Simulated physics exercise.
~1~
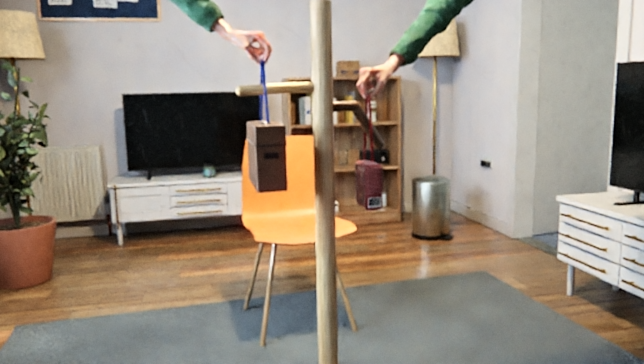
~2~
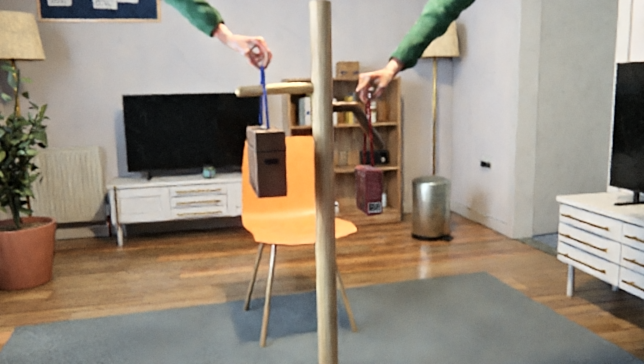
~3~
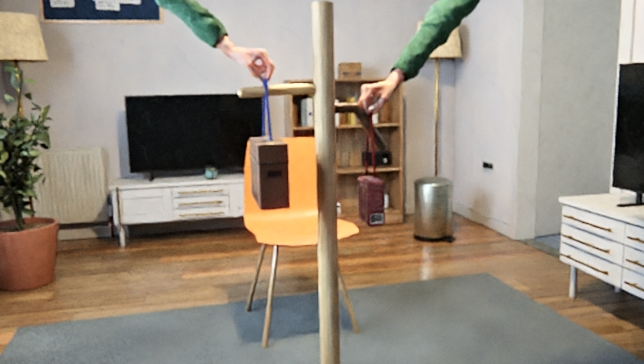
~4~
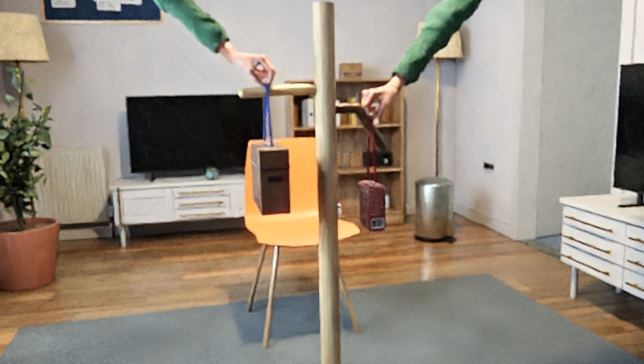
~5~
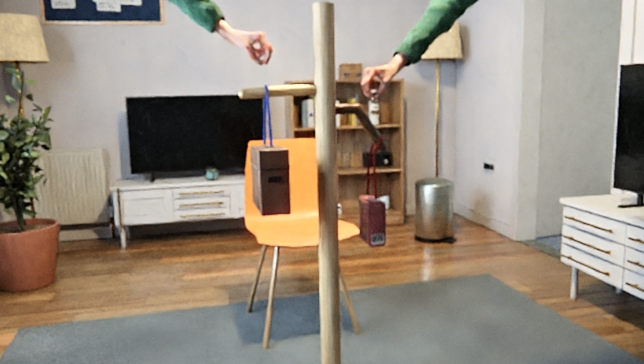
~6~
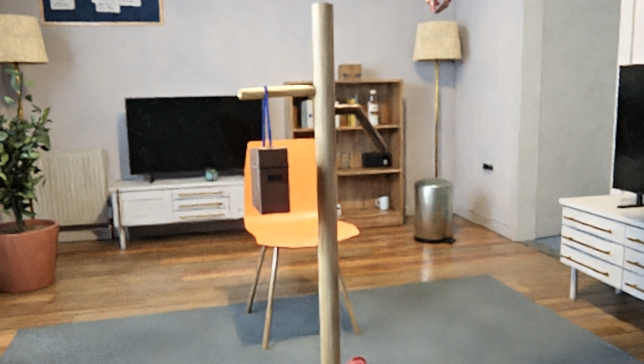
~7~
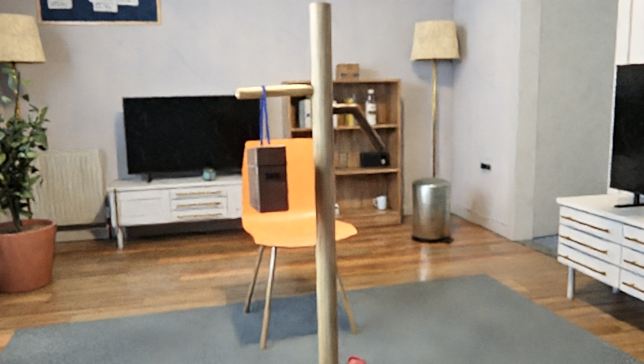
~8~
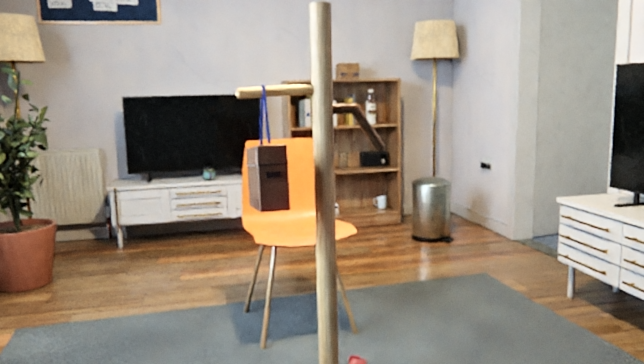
In a living room, two hands lowered a brown case and a red pouch by their loops beside a post with pegs, then let go; the case stayed hanging on the left peg while the pouch dropped to the floor.
